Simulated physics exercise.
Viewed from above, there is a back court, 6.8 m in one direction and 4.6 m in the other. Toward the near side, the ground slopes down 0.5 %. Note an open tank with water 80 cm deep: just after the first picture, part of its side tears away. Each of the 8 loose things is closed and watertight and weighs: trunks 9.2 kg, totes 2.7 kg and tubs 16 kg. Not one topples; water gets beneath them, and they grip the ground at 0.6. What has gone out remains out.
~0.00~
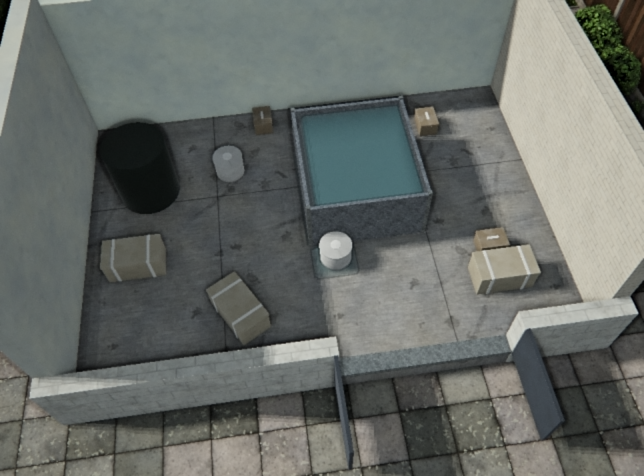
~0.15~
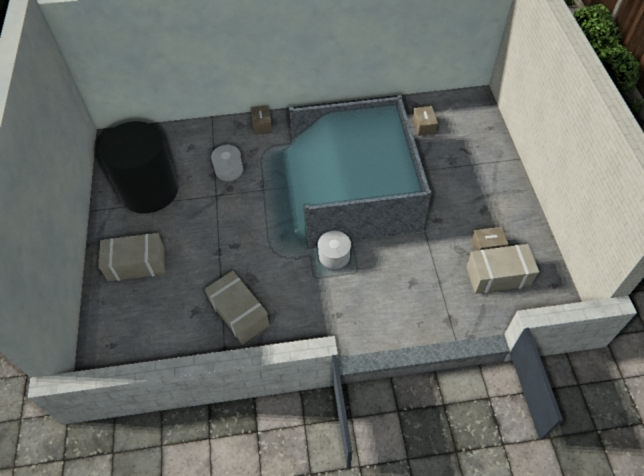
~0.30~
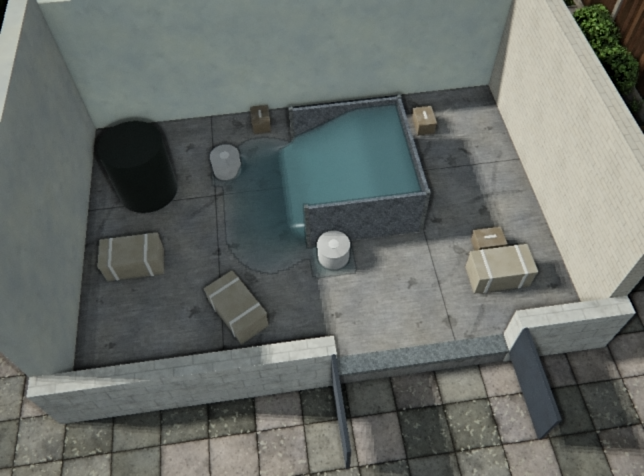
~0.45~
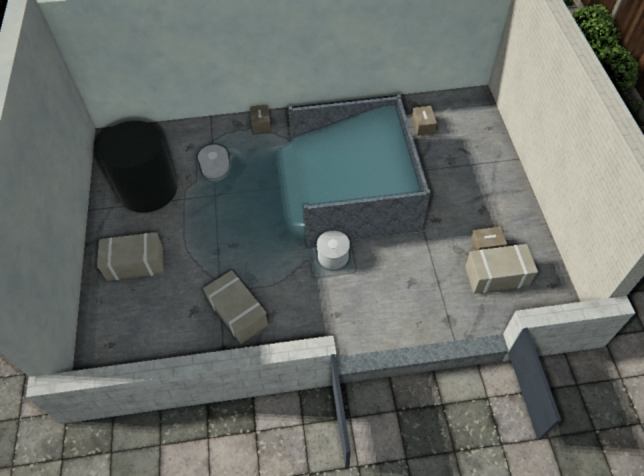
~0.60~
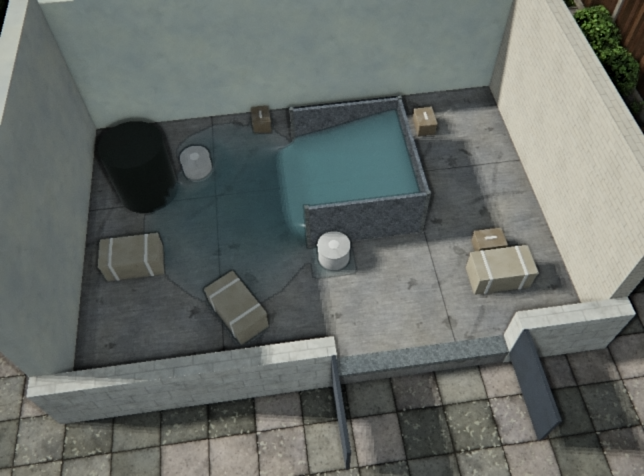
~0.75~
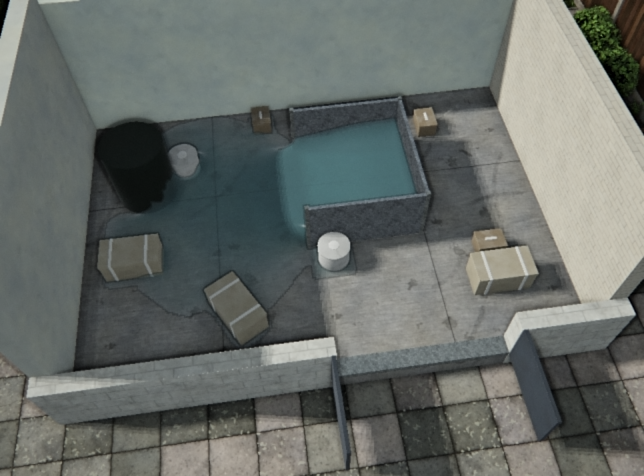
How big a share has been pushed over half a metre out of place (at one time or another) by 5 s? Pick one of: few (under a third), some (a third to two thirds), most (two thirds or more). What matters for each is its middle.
Most.
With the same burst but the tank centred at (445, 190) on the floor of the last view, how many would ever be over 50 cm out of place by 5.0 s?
So the tally would be 5.
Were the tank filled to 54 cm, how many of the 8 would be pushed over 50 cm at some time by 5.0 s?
The answer would then be 4.
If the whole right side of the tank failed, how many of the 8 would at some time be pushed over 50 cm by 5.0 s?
Result: 5 of them.
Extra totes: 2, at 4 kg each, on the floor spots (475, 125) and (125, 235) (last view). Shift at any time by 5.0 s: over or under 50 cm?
In order: Within it, beyond it.
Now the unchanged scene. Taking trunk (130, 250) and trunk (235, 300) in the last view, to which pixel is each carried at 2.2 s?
First one near (93, 335), second near (205, 345).
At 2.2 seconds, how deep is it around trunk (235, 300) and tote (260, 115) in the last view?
Depths: Near 6 cm, then near 1 cm.
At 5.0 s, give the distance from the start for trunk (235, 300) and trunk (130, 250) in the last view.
The first is off by 400 cm, the second by 450 cm.
After 1.1 s 1 of 8 are over 50 cm from their spots; 1 afloat.
After 2.2 s 3 of 8 are over 50 cm from their spots; 2 afloat.
After 3.5 s 4 of 8 are over 50 cm from their spots; 3 afloat.
After 5.0 s 7 of 8 are over 50 cm from their spots, and 7 have been at some point; 5 afloat.
